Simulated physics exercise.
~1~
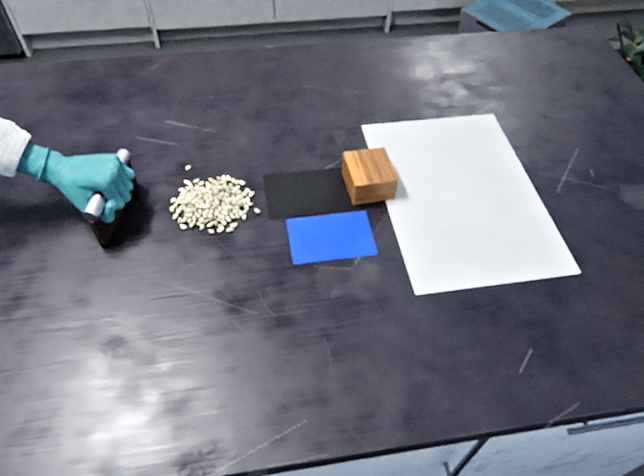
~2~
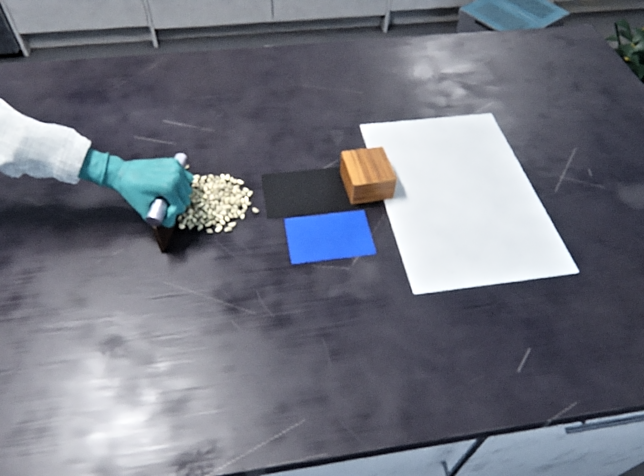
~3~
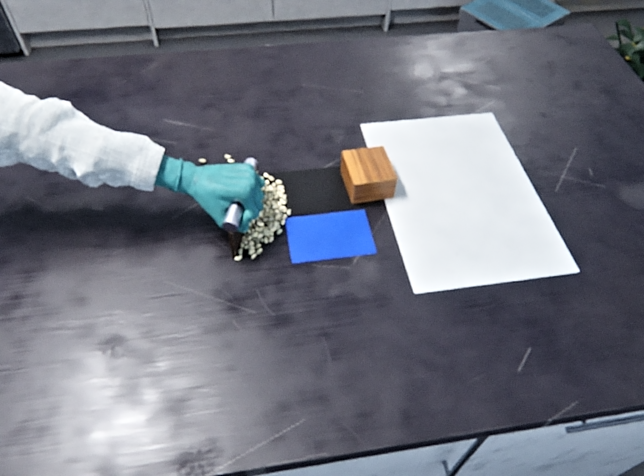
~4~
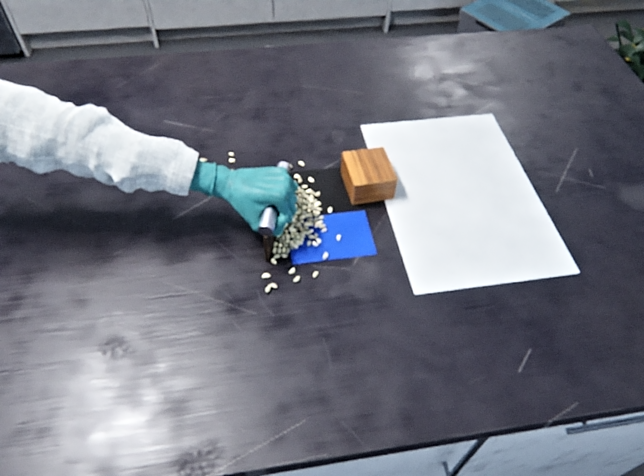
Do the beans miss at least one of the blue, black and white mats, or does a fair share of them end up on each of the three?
They miss one, the white mat, which stays clear of beans. A fair share of them ends up on both the blue mat and the black mat.
